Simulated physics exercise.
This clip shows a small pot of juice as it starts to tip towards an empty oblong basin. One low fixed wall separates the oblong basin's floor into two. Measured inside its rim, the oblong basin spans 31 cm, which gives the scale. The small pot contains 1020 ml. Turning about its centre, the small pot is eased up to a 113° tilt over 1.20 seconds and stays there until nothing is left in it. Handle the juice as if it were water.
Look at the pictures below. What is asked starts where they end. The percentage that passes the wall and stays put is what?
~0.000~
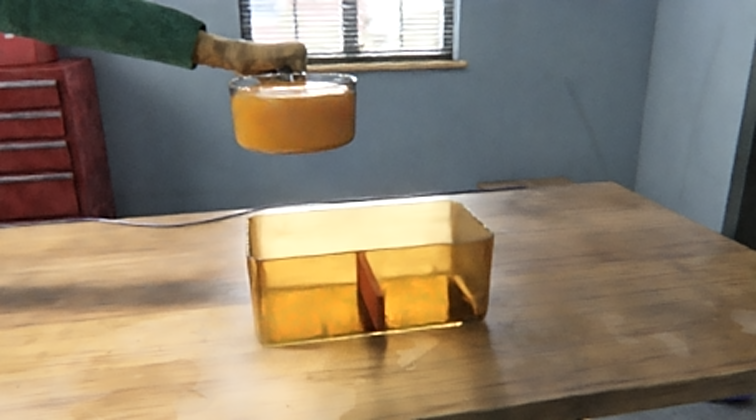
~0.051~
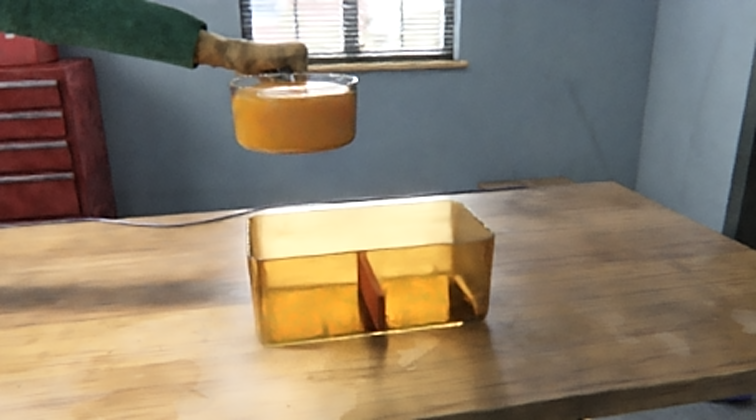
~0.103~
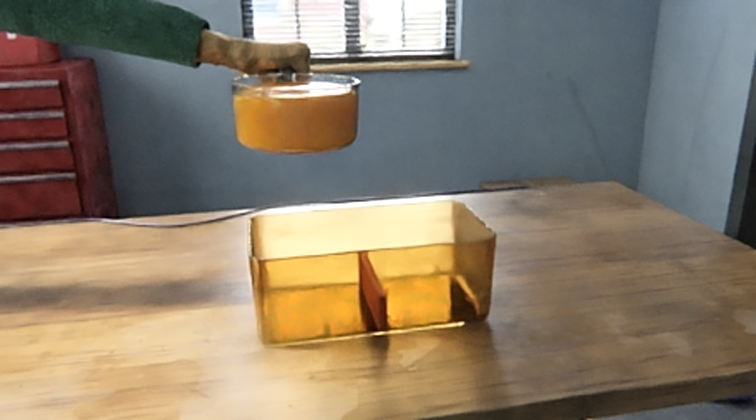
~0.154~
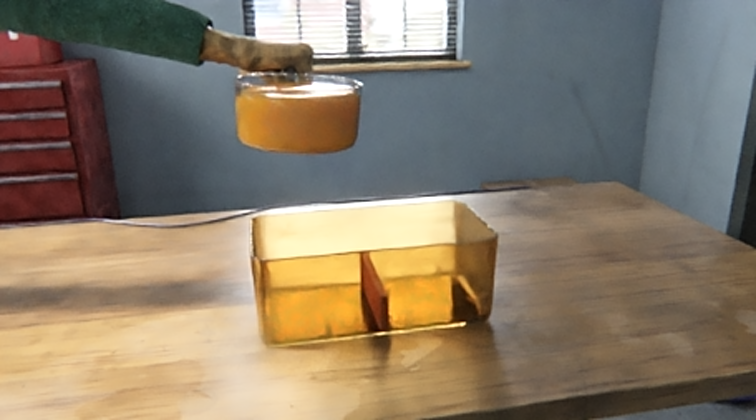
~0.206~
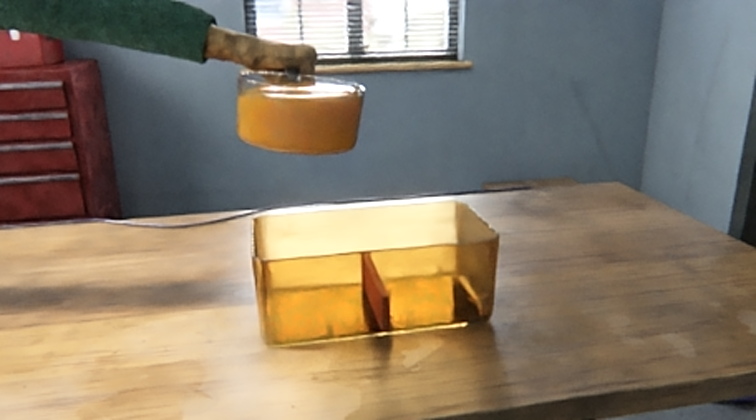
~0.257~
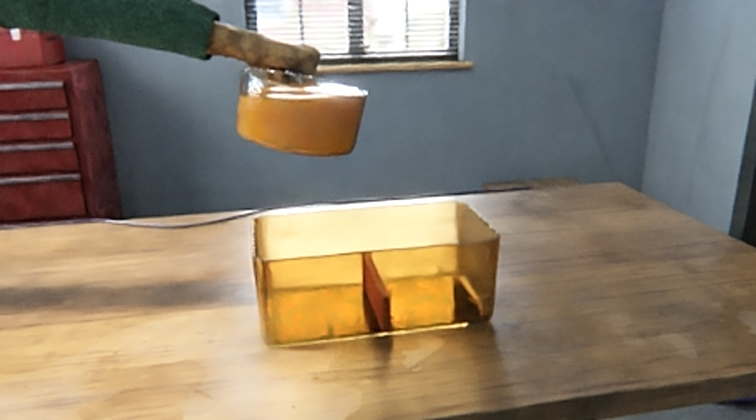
It is about 83 per cent.
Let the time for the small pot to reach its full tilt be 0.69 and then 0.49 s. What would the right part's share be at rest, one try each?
Result: 70 per cent, then 60 per cent.
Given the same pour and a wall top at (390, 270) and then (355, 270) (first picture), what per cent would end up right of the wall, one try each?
Around 65 and 95 percent, in that order.
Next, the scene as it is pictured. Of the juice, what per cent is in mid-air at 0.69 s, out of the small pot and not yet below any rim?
36 %.
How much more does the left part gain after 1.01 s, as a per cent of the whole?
Roughly 10 percent.
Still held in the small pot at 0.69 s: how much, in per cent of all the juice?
I'd estimate some 48 % remains.
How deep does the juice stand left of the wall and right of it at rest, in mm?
Depths at rest: Left around 6 mm, right around 38 mm.
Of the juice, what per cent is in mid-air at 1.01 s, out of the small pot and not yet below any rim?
About 8 per cent.
After 0.69 s the tilt is 70° and 48 per cent is still to pour, 0 is left of the wall and 17 right of it.
After 1.01 s the tilt is 106° and 6 per cent is still to pour, 6 is left of the wall and 80 right of it.
After 1.34 s the tilt is 113° and 0 per cent is still to pour, 16 is left of the wall and 84 right of it.
After 1.70 s the tilt is 113° and 0 per cent is still to pour, 16 is left of the wall and 83 right of it.
In the end 16 per cent lies left of the wall, 83 right of it and 1 outside.
